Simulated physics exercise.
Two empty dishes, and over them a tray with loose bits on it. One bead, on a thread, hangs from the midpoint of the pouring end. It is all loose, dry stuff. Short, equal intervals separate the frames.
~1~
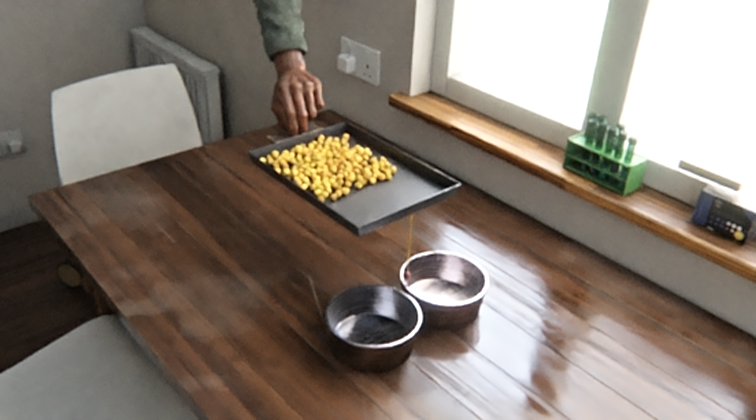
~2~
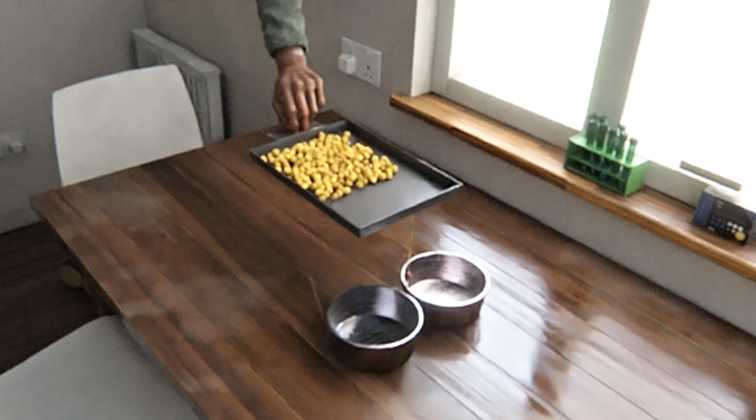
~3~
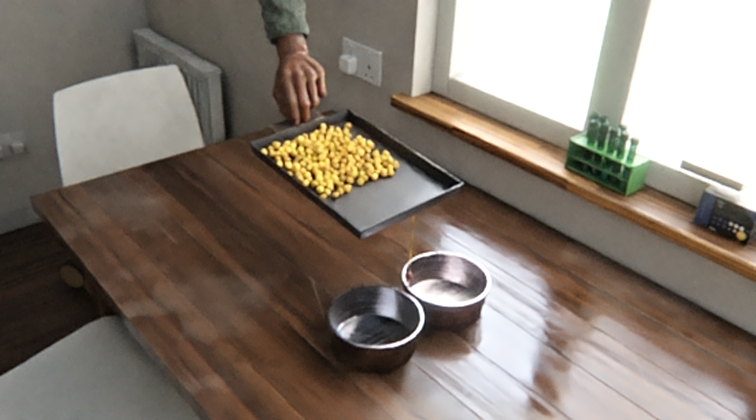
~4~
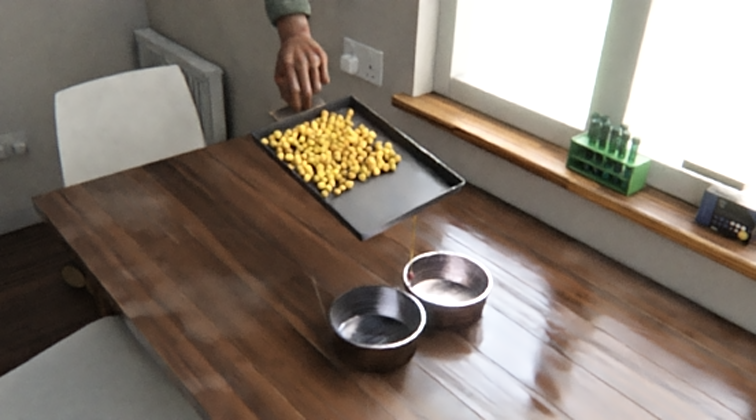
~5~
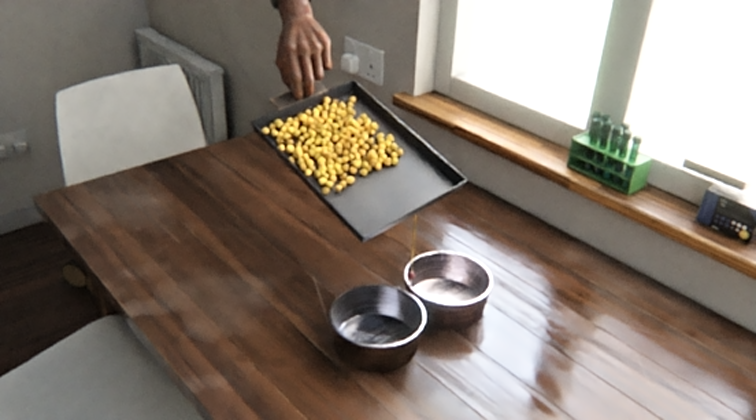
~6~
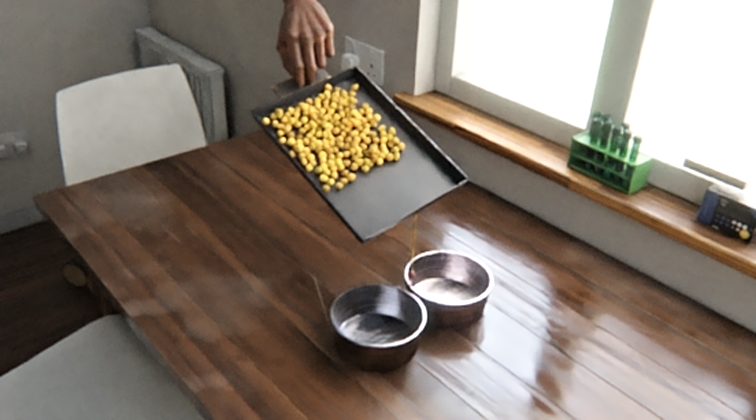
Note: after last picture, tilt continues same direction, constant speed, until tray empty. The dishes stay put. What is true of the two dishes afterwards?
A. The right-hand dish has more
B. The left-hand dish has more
B, the left-hand dish has more.
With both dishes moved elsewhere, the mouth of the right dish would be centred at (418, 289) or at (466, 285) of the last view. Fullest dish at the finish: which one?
The dish to the left at the first, the dish to the left at the second.
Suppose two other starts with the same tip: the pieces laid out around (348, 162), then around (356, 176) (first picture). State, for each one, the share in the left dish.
Some 80 and then some 80 per cent.
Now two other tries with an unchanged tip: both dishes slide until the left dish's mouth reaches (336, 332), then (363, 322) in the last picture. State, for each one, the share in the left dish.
It would be near 40 per cent first and near 70 per cent second.
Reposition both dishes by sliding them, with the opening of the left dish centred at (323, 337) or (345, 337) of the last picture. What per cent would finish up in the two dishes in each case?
First case around 70 %, second case around 80 %.
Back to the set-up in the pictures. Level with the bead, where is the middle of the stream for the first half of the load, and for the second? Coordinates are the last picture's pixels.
First around (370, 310), afterwards around (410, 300).
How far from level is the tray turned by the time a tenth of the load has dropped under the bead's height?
Around 85° of tilt.
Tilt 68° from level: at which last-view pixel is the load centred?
Mark it at roughly (379, 196) in the final frame.
Soon, tray tipped steeply; nearly all on the tray; a stray few in the air.
A while on, tray tipped past a quarter turn; about two thirds on the tray; about a quarter in the left dish; a stray few outside both; a small part in the air.
Towards the end, tray tipped past a quarter turn; most in the left dish; about a quarter outside both.
Finally, tray tipped past a quarter turn; most in the left dish; none in the right dish; about a quarter outside both.
